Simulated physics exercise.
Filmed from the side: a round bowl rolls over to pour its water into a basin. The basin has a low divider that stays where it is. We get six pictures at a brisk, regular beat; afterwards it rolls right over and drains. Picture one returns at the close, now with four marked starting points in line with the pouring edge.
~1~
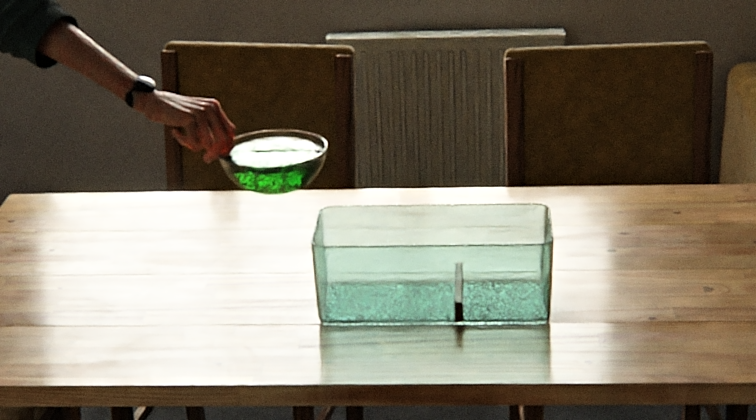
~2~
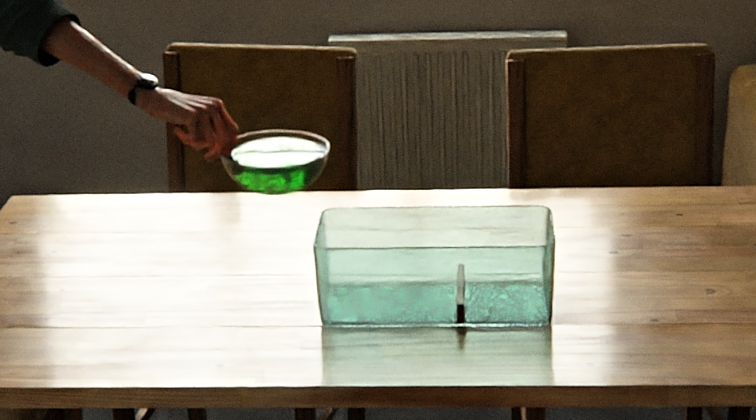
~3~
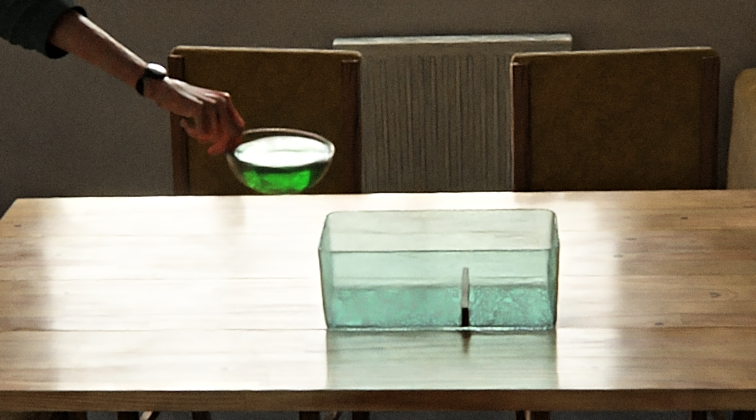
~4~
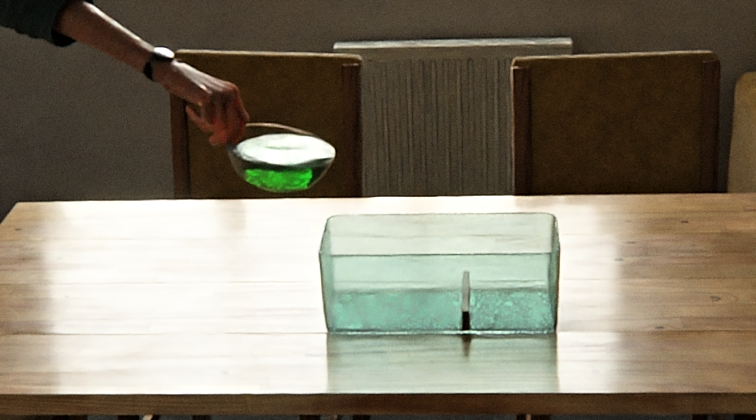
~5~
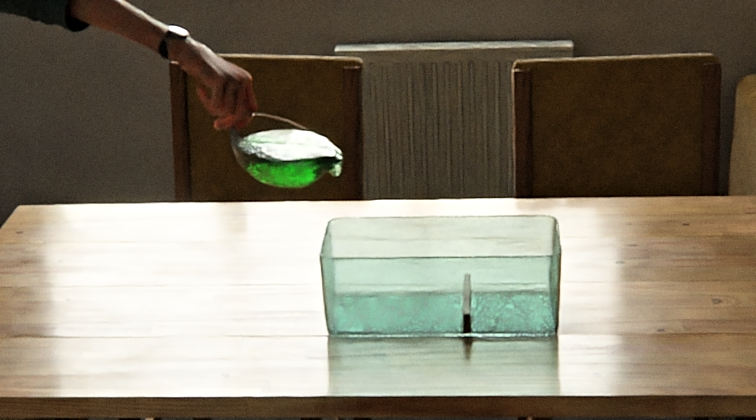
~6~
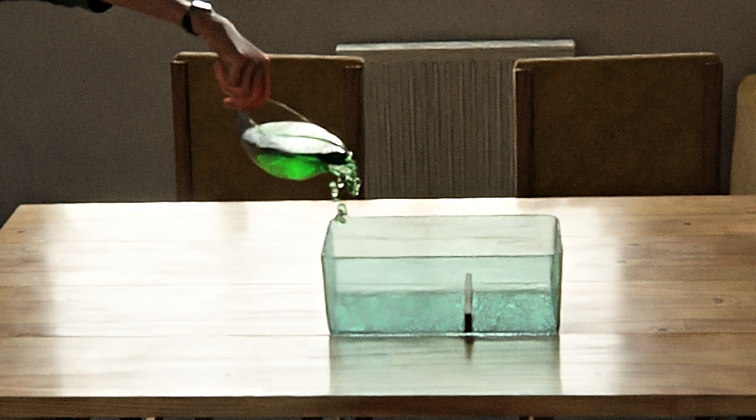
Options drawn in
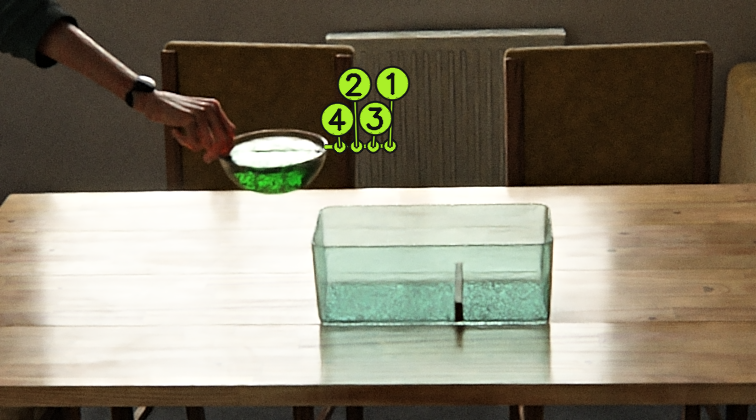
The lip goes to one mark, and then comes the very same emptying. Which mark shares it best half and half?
I would pick place 3.
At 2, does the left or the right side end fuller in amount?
The left one.
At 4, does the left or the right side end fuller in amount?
The left one.
On the marked copy, 1 at (390, 145); 2 at (356, 146); 3 at (373, 146); 4 at (339, 146).
With 1, about 26 % ends left of the wall and 73 % right of it.
With 2, about 80 % ends left of the wall and 19 % right of it.
With 3, about 48 % ends left of the wall and 51 % right of it.
With 4, about 84 % ends left of the wall and 15 % right of it.
